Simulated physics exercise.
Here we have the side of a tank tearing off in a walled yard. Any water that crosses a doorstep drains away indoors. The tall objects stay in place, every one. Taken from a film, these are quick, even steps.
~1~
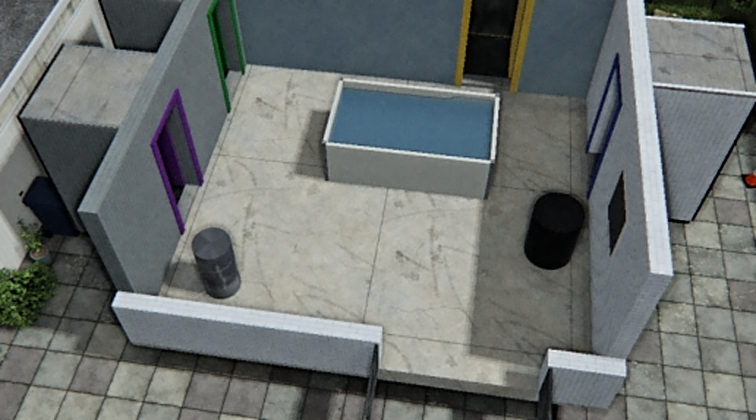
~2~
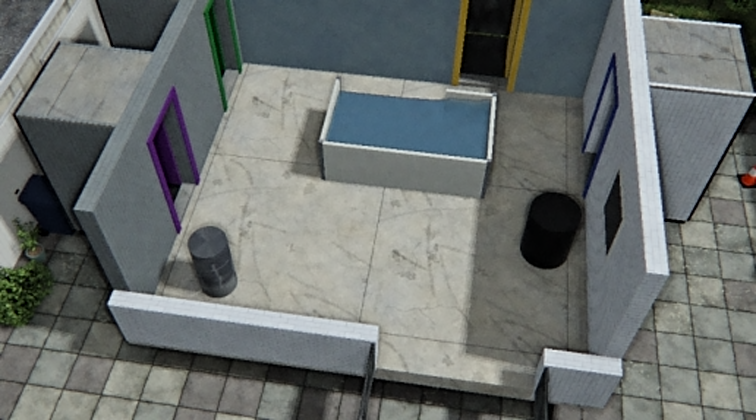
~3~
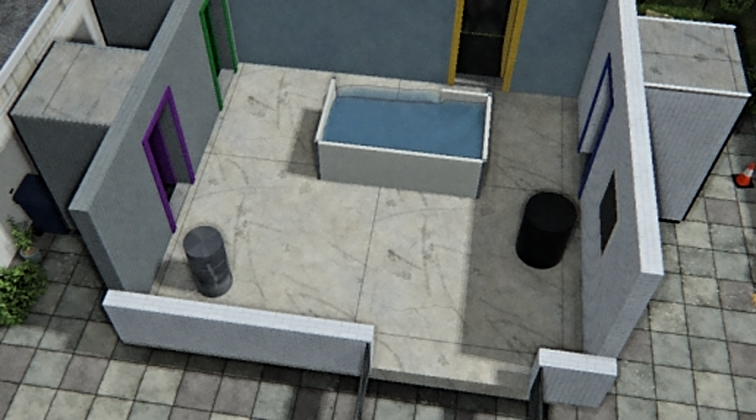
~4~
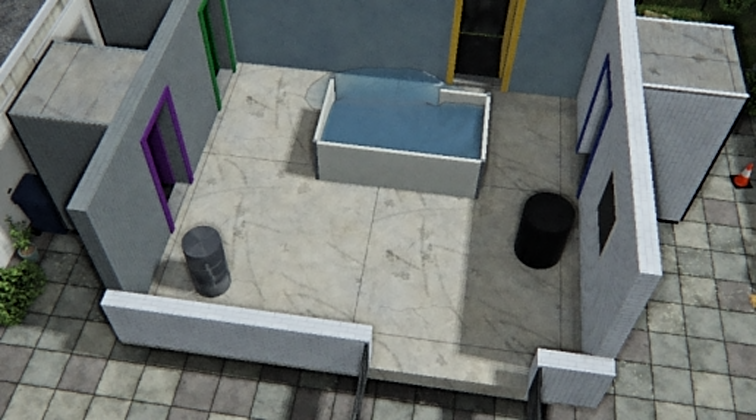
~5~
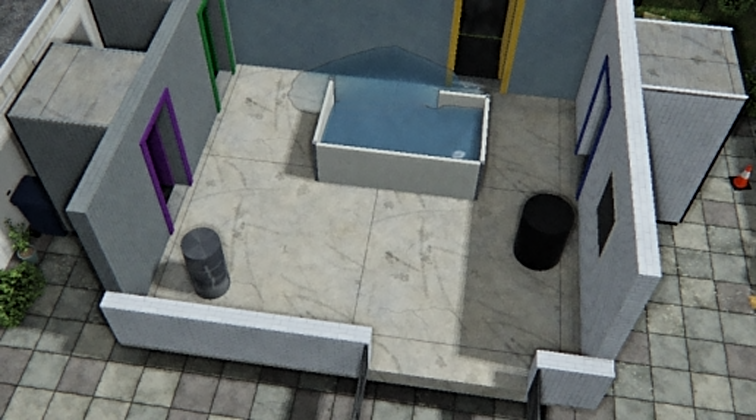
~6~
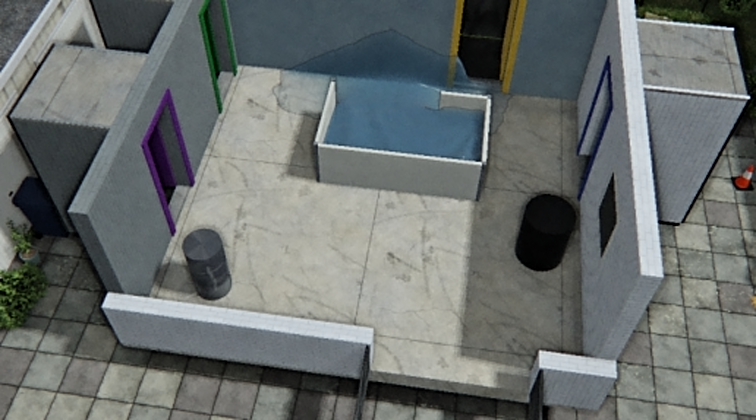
Water pours out through a gap in the tank's far side and spreads behind it.
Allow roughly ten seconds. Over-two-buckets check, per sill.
In order: Blue door: Over the line on that one, purple door: Not over the line on that one, yellow door: Over the line on that one, green door: Over the line on that one.
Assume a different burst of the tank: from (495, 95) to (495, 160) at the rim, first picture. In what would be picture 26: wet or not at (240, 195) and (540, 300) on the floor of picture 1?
In the order asked: Unwetted, then inundated.
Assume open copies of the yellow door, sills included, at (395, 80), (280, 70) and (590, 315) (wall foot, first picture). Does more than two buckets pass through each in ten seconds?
The first new doorway tops it, the second tops it, the third comes up short.
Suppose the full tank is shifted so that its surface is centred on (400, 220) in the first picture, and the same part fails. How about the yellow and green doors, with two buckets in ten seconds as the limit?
I'd say the yellow one runs past the limit and the green one runs past the limit.
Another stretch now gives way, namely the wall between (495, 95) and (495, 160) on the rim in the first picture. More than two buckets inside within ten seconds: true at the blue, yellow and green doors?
Blue door exceeds the limit, yellow door stays within the limit, green door exceeds the limit.
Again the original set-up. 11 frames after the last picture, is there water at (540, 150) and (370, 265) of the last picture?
Going in order, I'd call them drenched and bone-dry.
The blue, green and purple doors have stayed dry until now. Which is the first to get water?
The one in green.
A moment on, water covers 25 % of the floor; the blue door not reached, the purple door not reached, the yellow door under two buckets in, the green door under two buckets in.
Next, water covers 35 % of the floor; the blue door under two buckets in, the purple door not reached, the yellow door over two buckets in, the green door far over two buckets in.
Then, water covers 55 % of the floor; the blue door over two buckets in, the purple door under two buckets in, the yellow door over two buckets in, the green door far over two buckets in.
Later, water covers 95 % of the floor; the blue door over two buckets in, the purple door under two buckets in, the yellow door over two buckets in, the green door far over two buckets in.
In the end, water covers 100 % of the floor; the blue door over two buckets in, the purple door under two buckets in, the yellow door over two buckets in, the green door far over two buckets in.
